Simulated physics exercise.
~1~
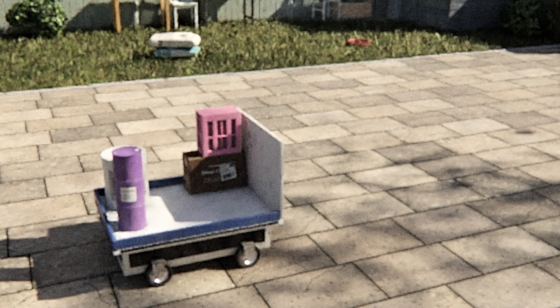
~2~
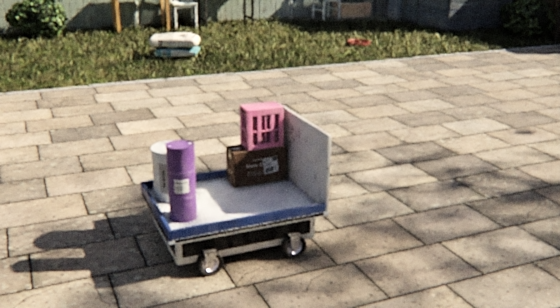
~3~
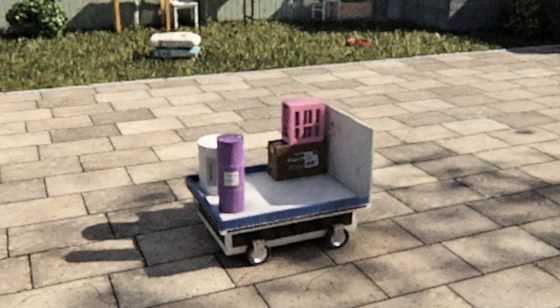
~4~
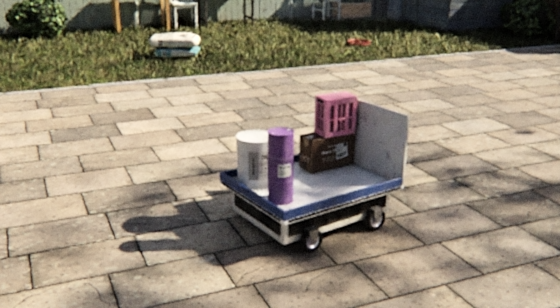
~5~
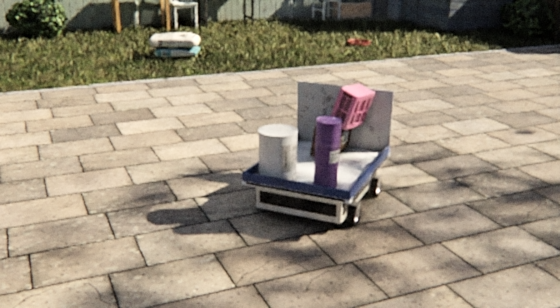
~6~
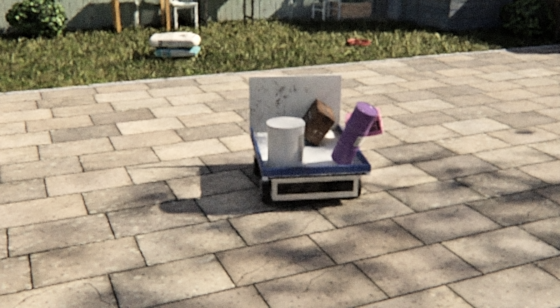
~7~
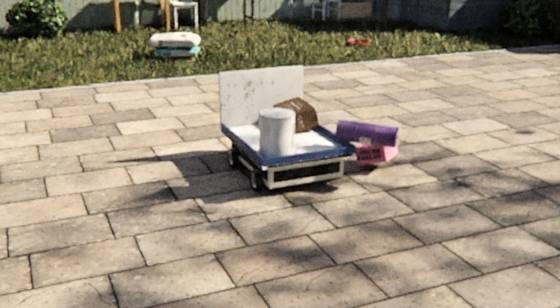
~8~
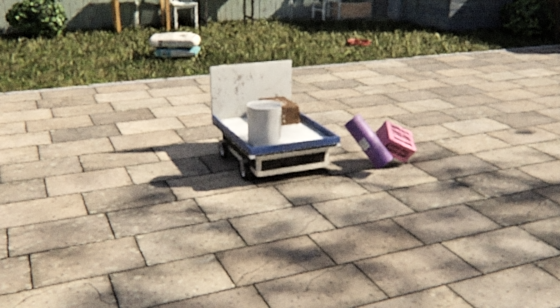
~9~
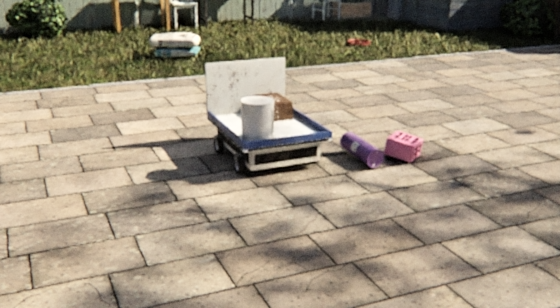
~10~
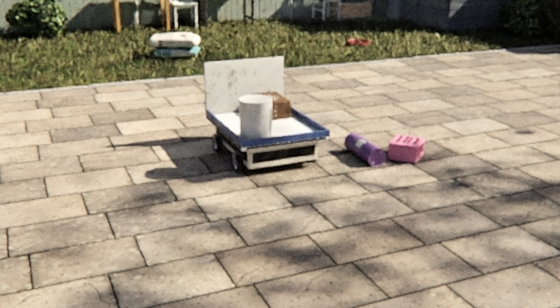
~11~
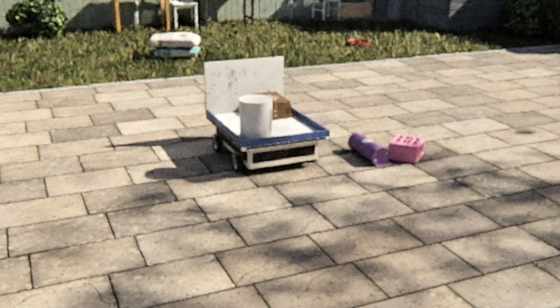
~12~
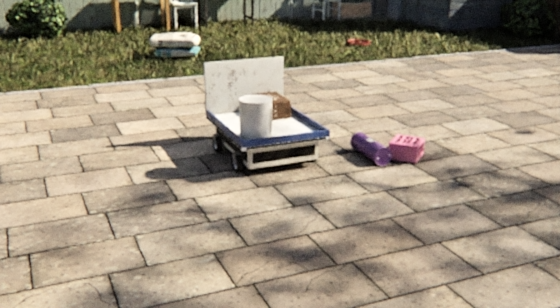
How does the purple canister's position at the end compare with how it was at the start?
At the start the purple canister stands upright on the cart's deck, but by the end it is lying on its side on the paving next to the pink crate.
